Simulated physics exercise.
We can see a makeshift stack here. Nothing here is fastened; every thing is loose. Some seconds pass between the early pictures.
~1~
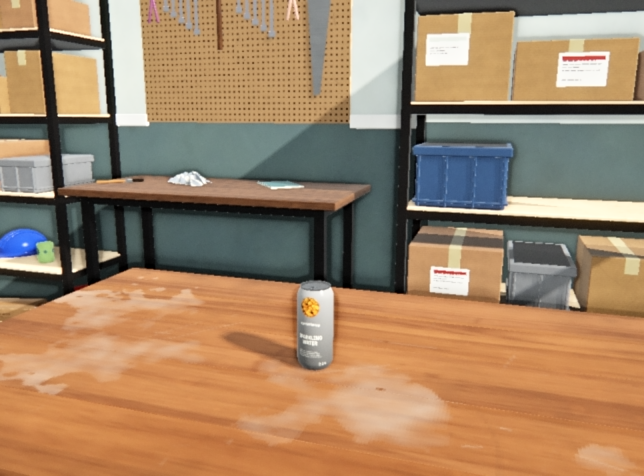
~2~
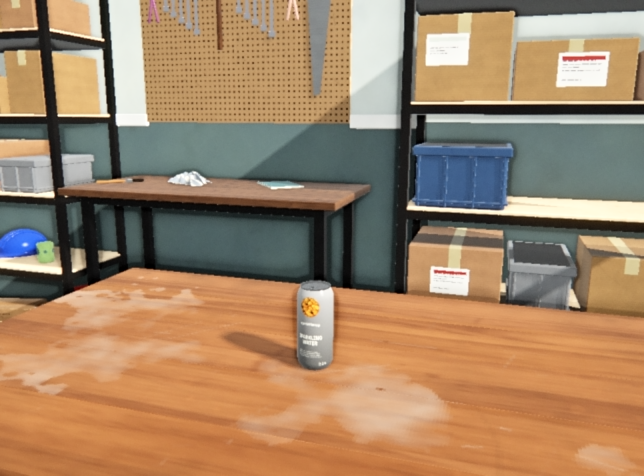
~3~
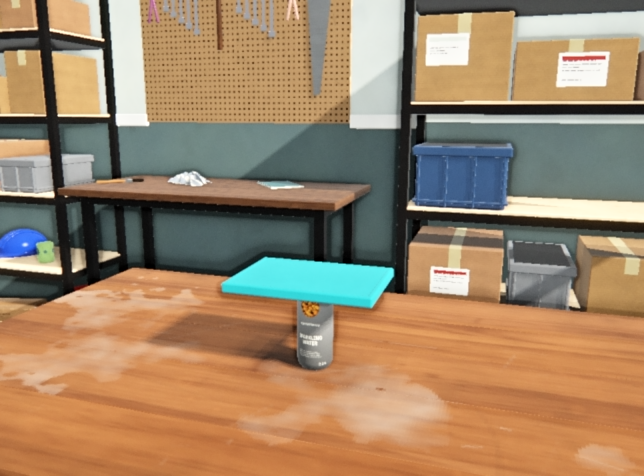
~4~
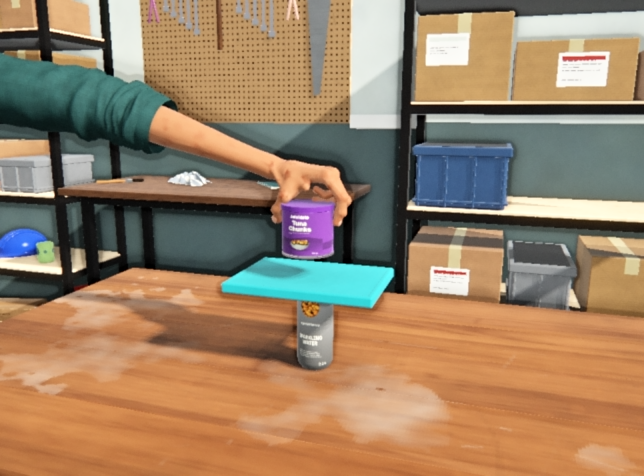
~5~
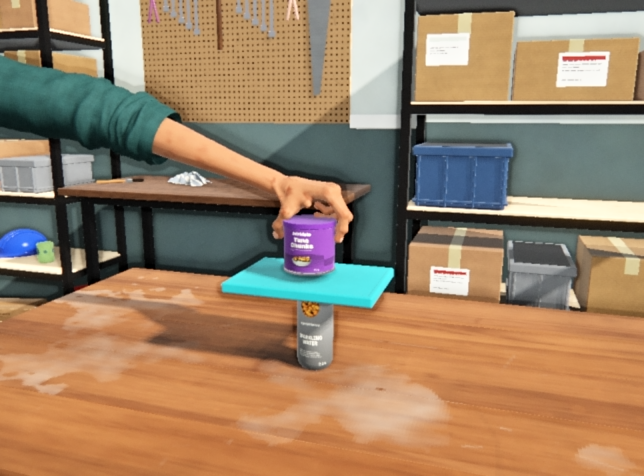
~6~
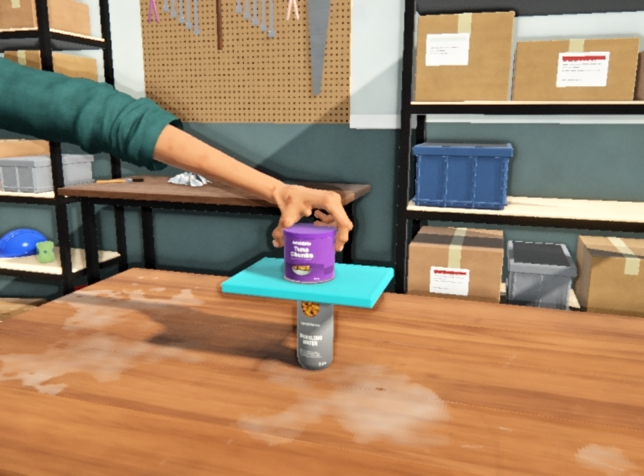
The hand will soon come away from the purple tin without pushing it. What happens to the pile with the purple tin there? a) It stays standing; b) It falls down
(a) It stays standing.
Then, 0.50 s later than the last frame, all is still.
Then, 1.30 s later than the last frame, purple tin resting near (309, 253).
When it is over, all 3 as before. End places, in pixels of the last picture, purple tin near (309, 253). The stack holds.
